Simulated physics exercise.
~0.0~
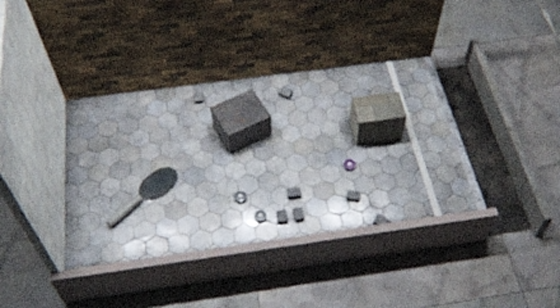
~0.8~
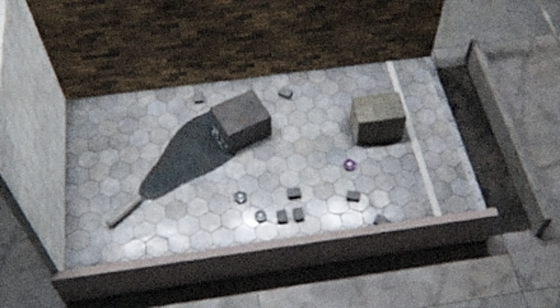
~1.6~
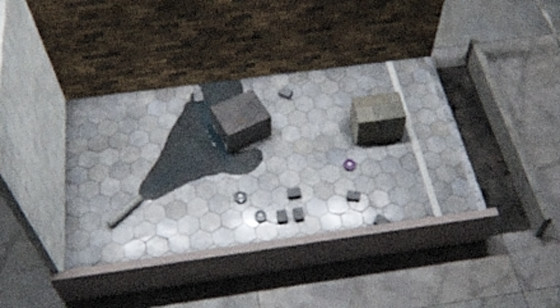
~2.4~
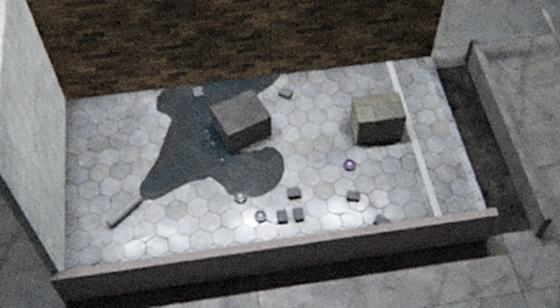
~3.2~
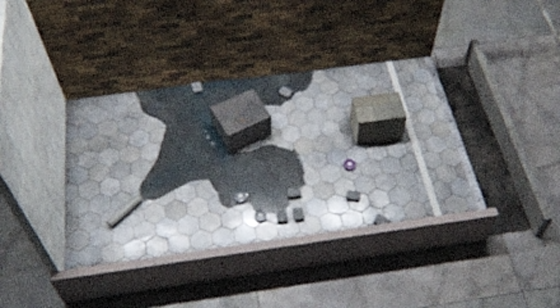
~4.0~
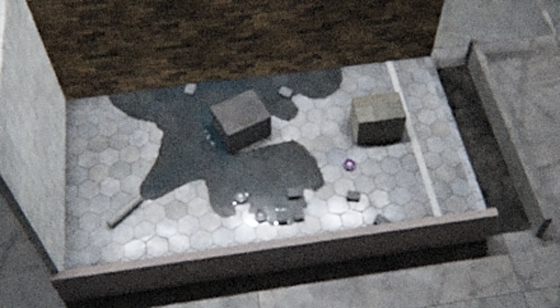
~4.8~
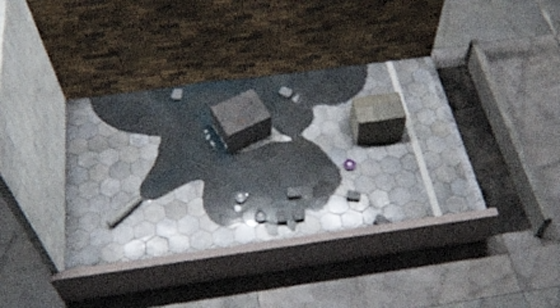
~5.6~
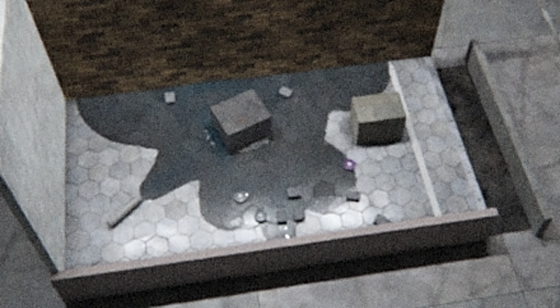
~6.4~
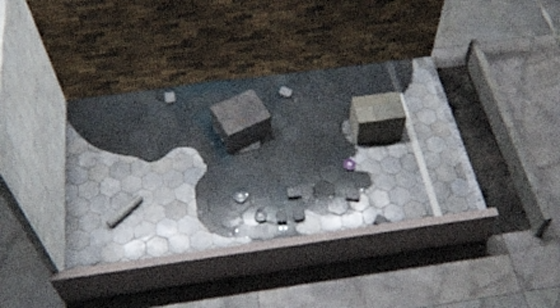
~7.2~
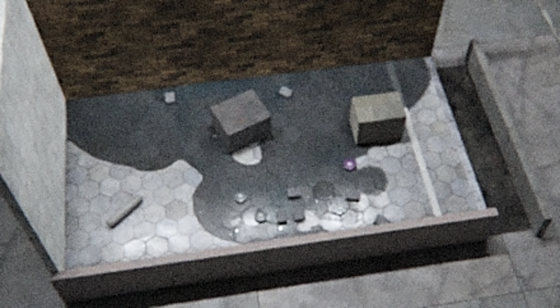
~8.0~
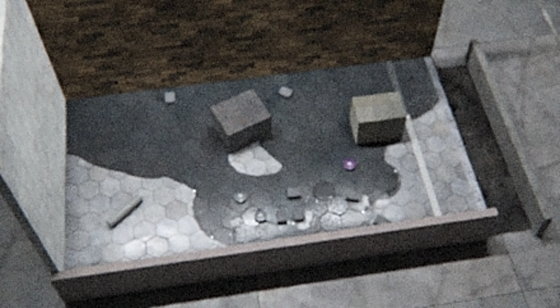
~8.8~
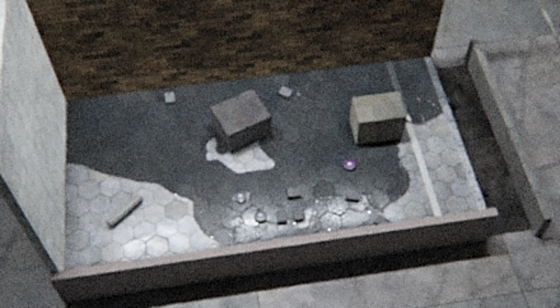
In a walled tiled bay, dark water spreads around blocks, and the purple lid stays short of the white line.
